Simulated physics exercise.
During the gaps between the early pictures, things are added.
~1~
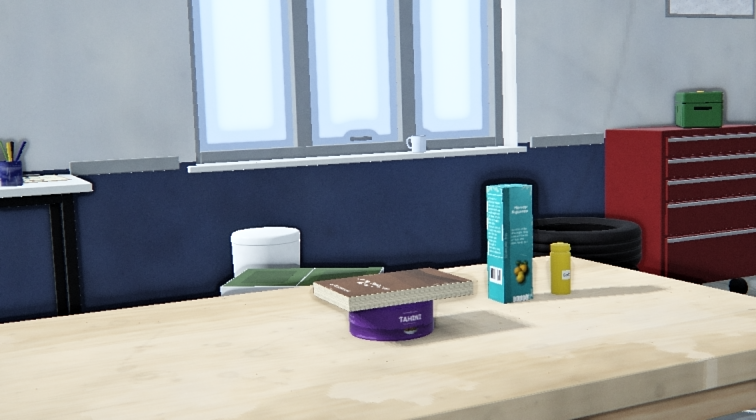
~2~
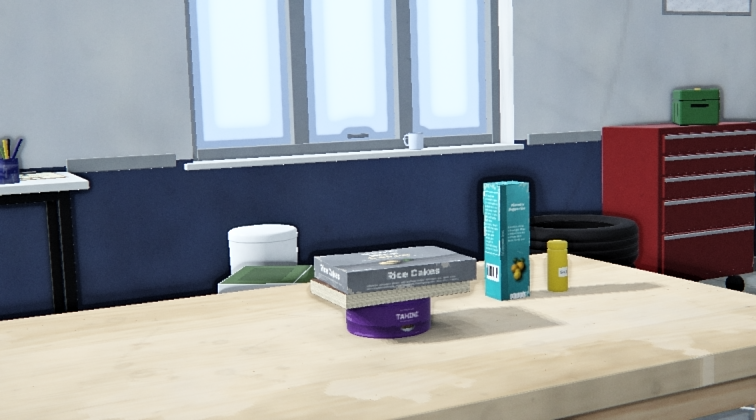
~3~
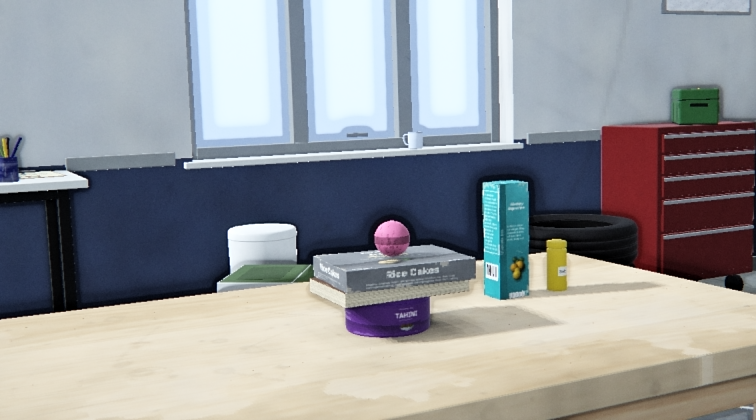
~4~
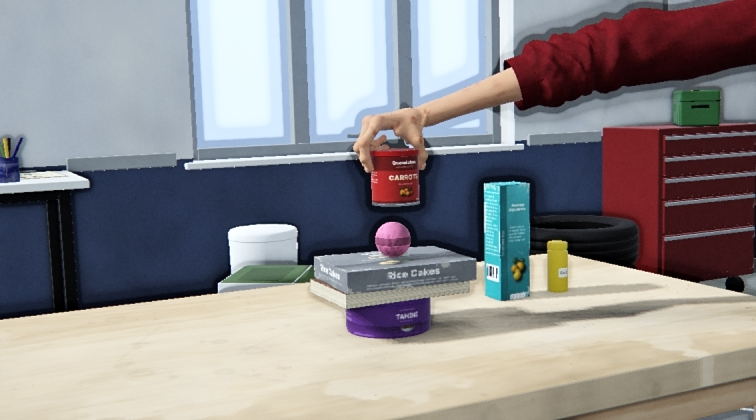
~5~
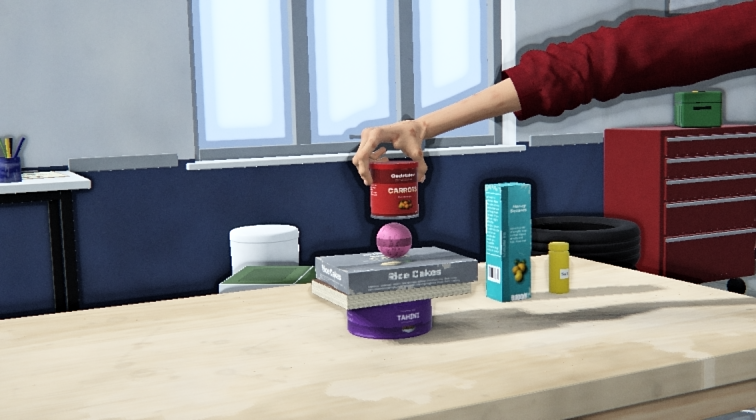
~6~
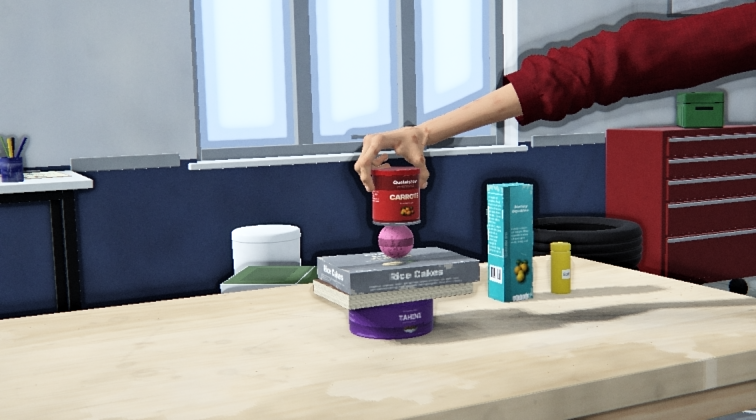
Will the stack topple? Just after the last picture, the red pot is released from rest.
The tower does not stay put.
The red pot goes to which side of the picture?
Looks like it moves off to the right.
Then, 0.70 s after the last picture, red pot now fallen.
Then, 0.90 s after the last picture, things are still on the move.
At rest, fallen, red pot; the other 6 in place. Seen from the same camera at the end, red pot near (498, 291). The pile loses its balance.
